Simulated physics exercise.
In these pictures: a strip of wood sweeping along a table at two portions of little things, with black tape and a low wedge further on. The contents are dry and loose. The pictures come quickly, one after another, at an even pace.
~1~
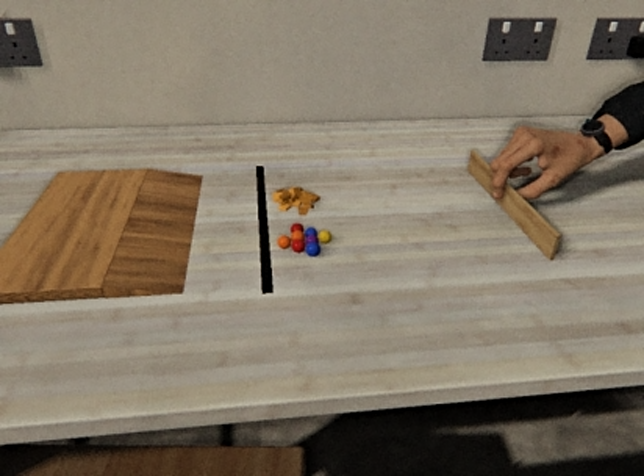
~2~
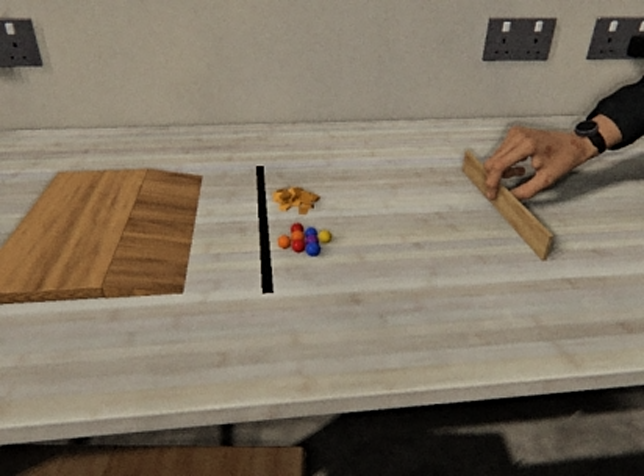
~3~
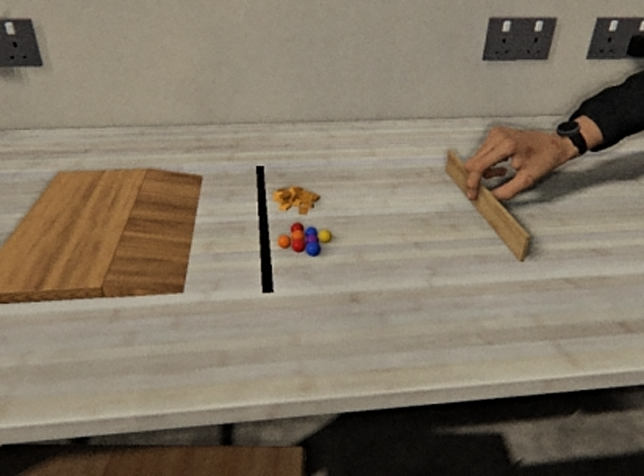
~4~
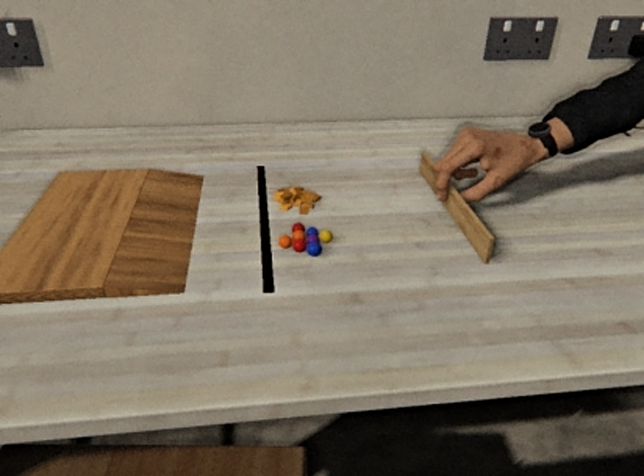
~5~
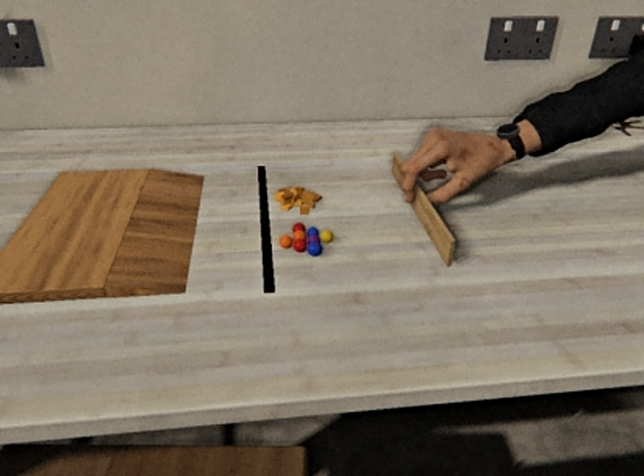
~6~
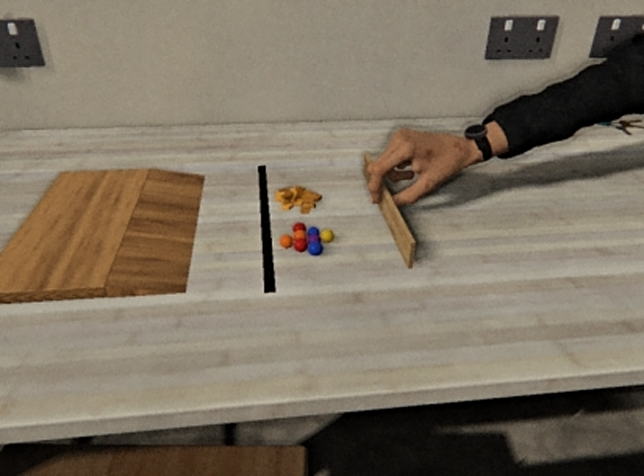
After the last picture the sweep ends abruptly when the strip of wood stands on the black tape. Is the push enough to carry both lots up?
Nearer portion: At least some up; farther portion: None on top.
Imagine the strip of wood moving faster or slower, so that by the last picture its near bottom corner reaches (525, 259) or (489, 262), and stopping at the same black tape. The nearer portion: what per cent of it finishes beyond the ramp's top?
About 0 and 10 per cent.
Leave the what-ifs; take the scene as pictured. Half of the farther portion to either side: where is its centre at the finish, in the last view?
I'd put it somewhere close to (206, 206).
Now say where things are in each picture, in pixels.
The first frame shows strip of wood at (548, 239), at rest; black tape at (260, 171); top of the ramp at (106, 276); nearer portion at (312, 242), a few gumballs; farther portion at (296, 203), a few small crackers.
The second frame shows strip of wood at (540, 239); farther portion at (296, 203).
The third frame shows strip of wood at (518, 240); nearer portion at (312, 241).
The fourth frame shows strip of wood at (484, 242); farther portion at (297, 203).
The fifth frame shows strip of wood at (446, 244); nearer portion at (314, 241).
The sixth frame shows strip of wood at (407, 246); black tape at (262, 170); top of the ramp at (109, 276); nearer portion at (314, 241); farther portion at (298, 202).
Then, 0.12 s past the last view, strip of wood still moving, near (314, 194); nearer portion all short of the ramp; farther portion all short of the ramp.
Then, 0.26 s past the last view, strip of wood stopped at the black tape; nearer portion all short of the ramp; farther portion all short of the ramp.
Then, 0.54 s past the last view, strip of wood stopped at the black tape; nearer portion about two thirds past the top, about a third on the ramp; farther portion about a quarter on the ramp, most short of the ramp.
Finally, strip of wood stopped at the black tape; nearer portion all past the top; farther portion none past the top, about a quarter on the ramp, most short of the ramp.
